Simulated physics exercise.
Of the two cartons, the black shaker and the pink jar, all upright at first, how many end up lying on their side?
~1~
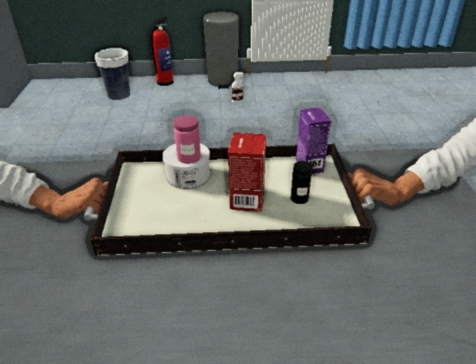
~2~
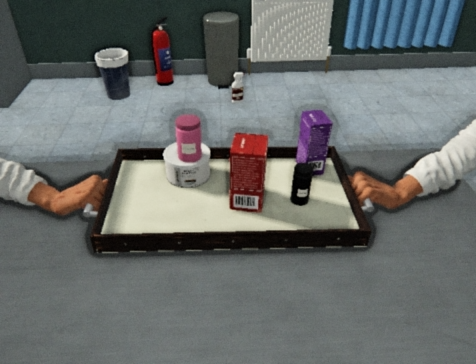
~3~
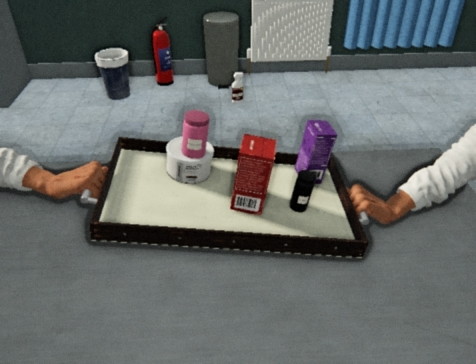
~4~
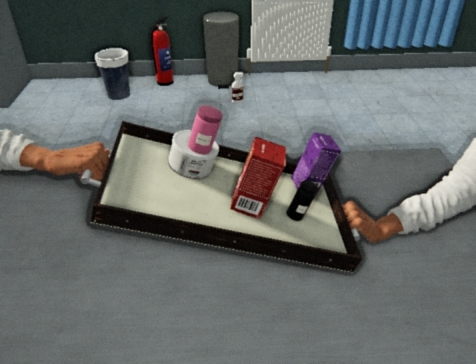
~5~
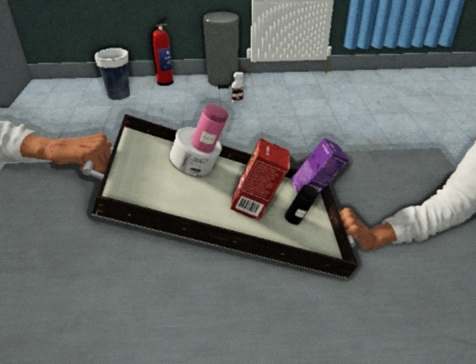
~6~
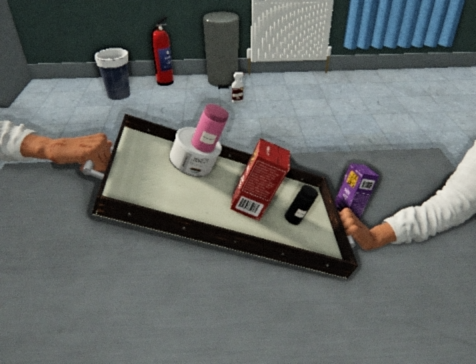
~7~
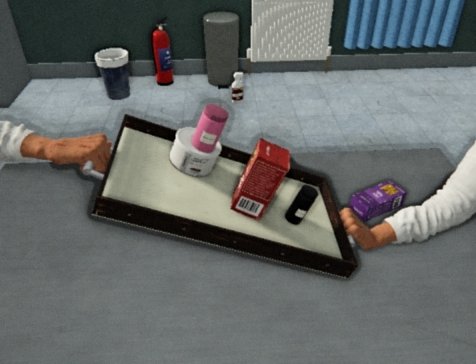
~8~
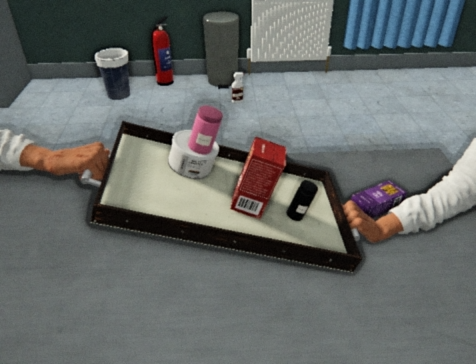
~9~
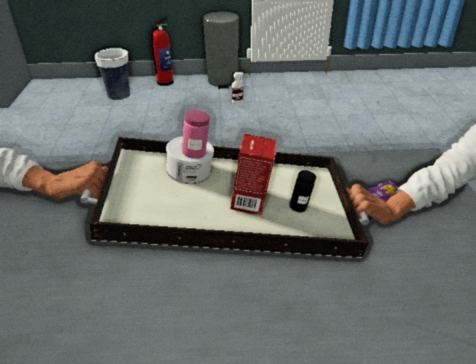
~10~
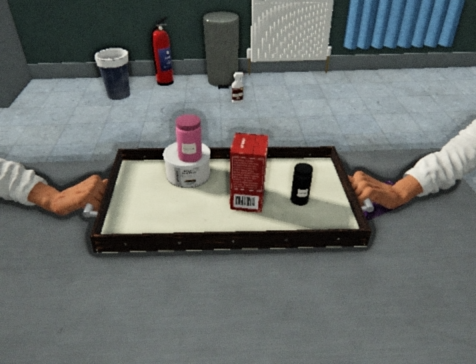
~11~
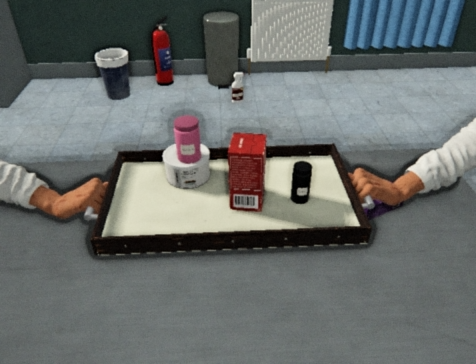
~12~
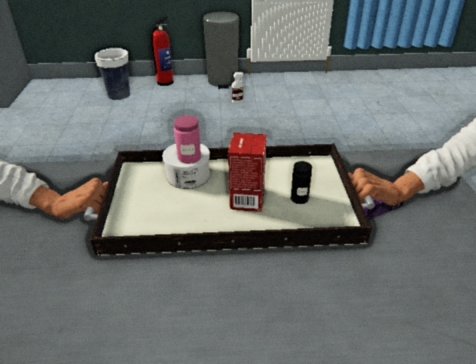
Just one of them ends up on its side, the purple carton, which falls off the right edge of the tray.
A dark-rimmed tray held by two hands starts out level, carrying a pink jar on top of a white tub, a red carton, a black shaker and a purple carton. The hands tip it down towards the right, and the items lean along with it. The purple carton topples over the right edge, turning upside down as it drops, and lands on its side beside the right hand. The hands then bring the tray back to level. The other items stay on it, upright again, while the purple carton lies off the tray, mostly hidden behind the right hand.
